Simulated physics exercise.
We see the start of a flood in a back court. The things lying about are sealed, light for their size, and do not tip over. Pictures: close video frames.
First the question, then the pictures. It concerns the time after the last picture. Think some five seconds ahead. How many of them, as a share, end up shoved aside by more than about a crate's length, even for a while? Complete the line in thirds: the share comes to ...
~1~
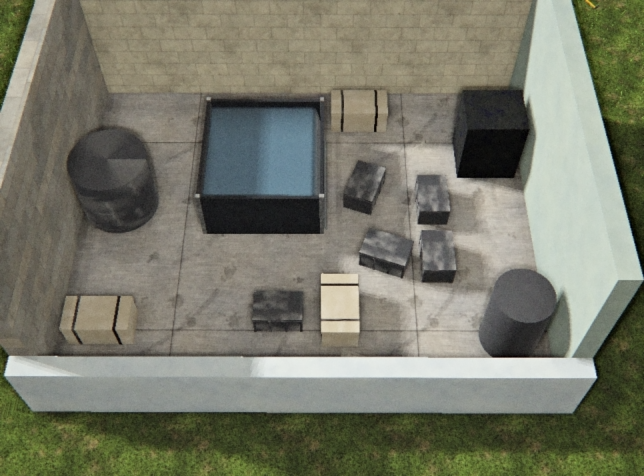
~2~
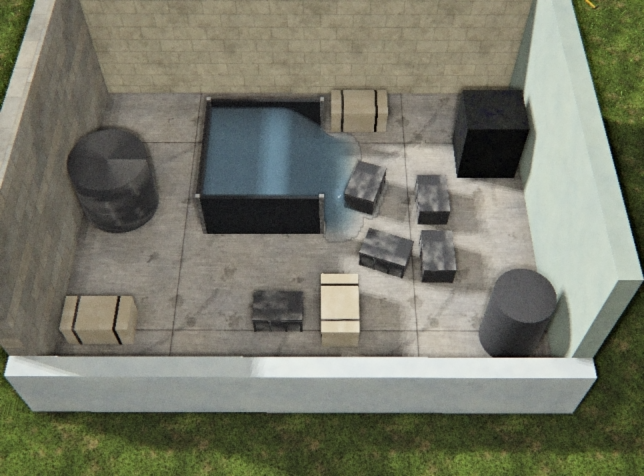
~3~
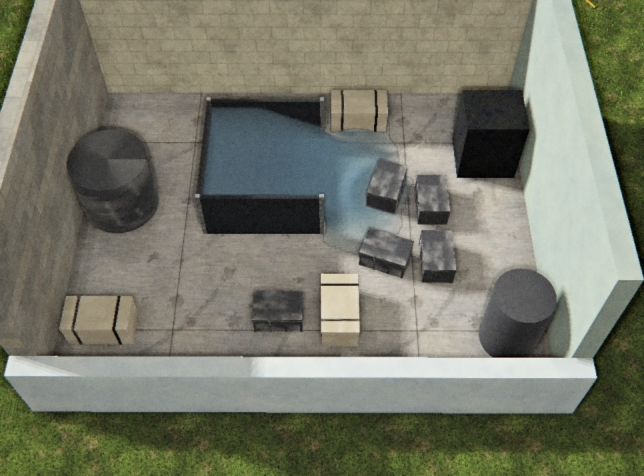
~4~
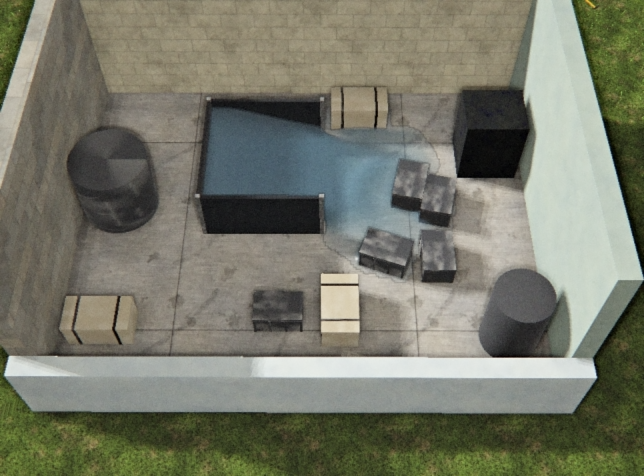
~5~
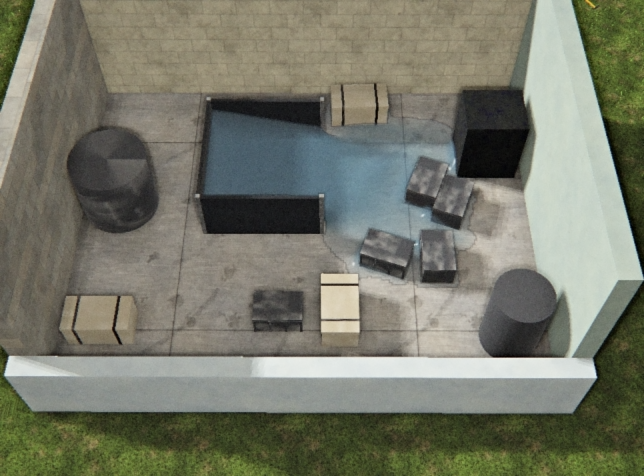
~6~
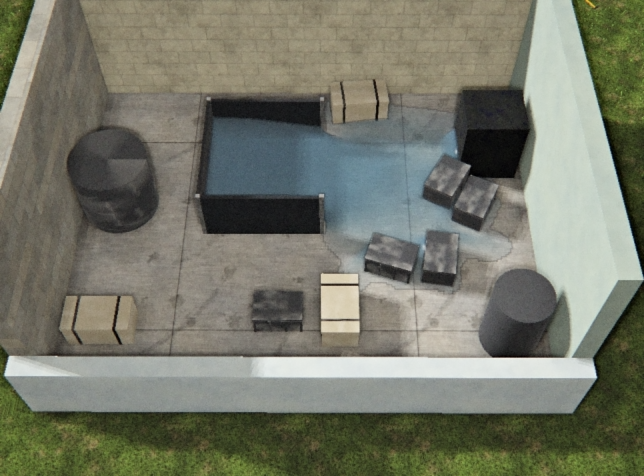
The share comes to at least two thirds.
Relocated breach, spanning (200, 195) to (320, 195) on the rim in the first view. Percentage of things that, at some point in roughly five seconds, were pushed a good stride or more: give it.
That should be close to 40 percent.
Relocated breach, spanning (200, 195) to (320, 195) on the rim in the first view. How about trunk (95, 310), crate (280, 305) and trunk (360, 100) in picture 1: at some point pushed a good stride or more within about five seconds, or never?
As listed: Swept aside, yes, never so far.
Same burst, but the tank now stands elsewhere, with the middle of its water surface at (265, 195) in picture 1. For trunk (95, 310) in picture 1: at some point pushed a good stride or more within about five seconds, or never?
Short version: Travelled less.
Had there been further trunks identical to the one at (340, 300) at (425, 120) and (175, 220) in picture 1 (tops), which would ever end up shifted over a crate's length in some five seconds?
First driven off, second remains in place.
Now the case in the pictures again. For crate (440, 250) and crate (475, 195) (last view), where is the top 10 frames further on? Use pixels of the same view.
The first top is near (506, 276) and the second near (527, 240).
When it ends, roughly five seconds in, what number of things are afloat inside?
The figure is 7.
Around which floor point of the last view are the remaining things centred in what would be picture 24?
What remains is centred near (331, 281).
A moment on, 2 of 8 are well off their spots; 2 afloat.
Next, 4 of 8 are well off their spots; 3 afloat.
Later, 5 of 8 are well off their spots; 5 afloat.
In the end, 7 of 8 are well off their spots, and 7 have been at some point; 7 afloat.
